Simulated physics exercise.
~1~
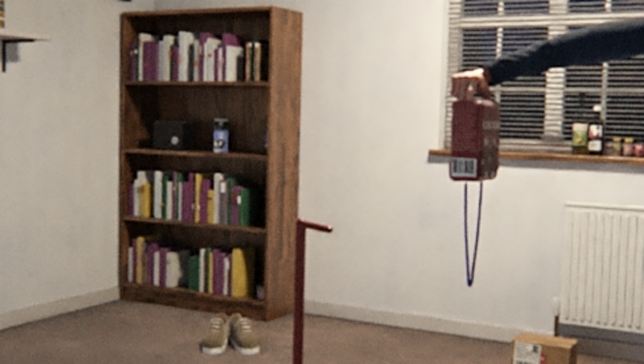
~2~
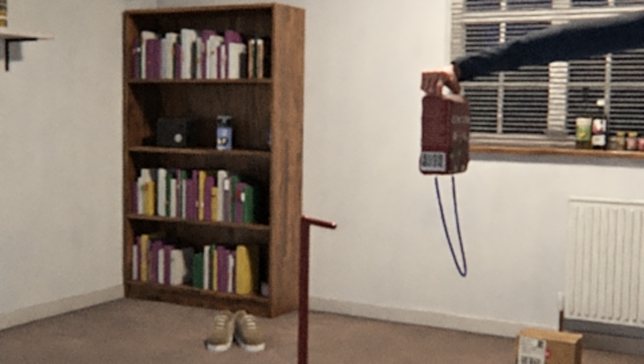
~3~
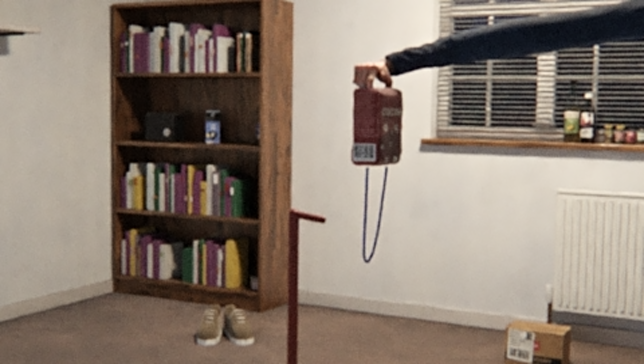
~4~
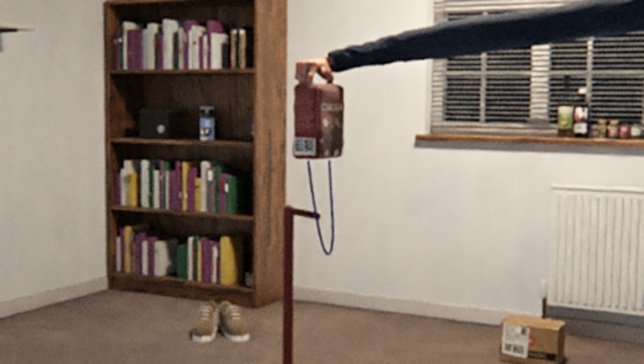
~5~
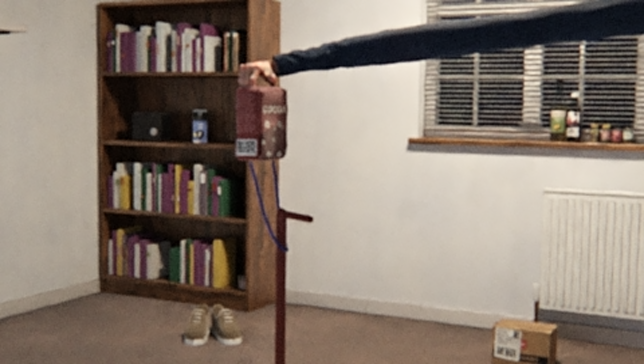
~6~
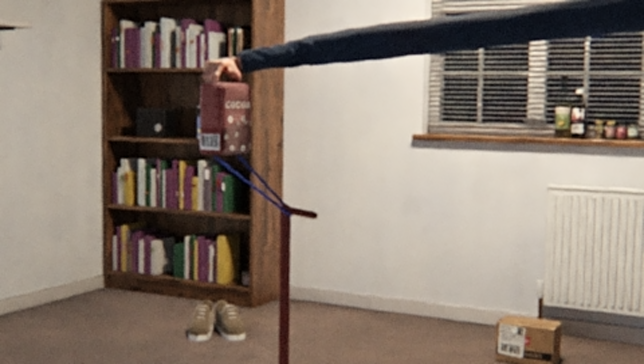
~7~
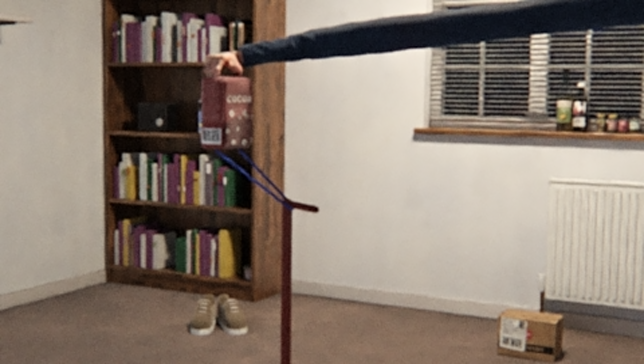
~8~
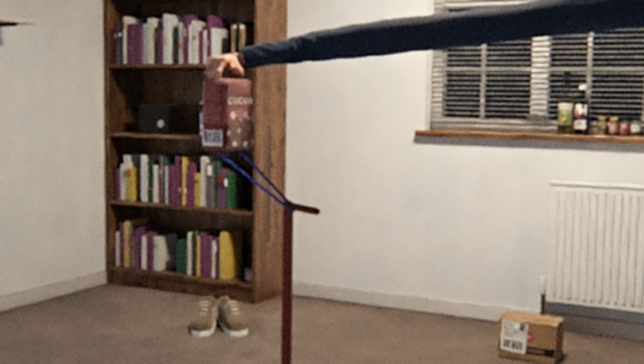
A red sack, held from above by a hand on a long dark-sleeved arm reaching in from the right, moves left across a room, a loop of blue cord dangling beneath it. The slightly swaying view faces a wooden bookcase at left with beige shoes before it, a dark red post with a short hook near the middle, and a window, white radiator and cardboard box at right. The sack stays upright as it passes over the post. Its loop catches on the post and pulls slantwise tight. The hand stops, leaving the sack held just left of the post, still snagged.
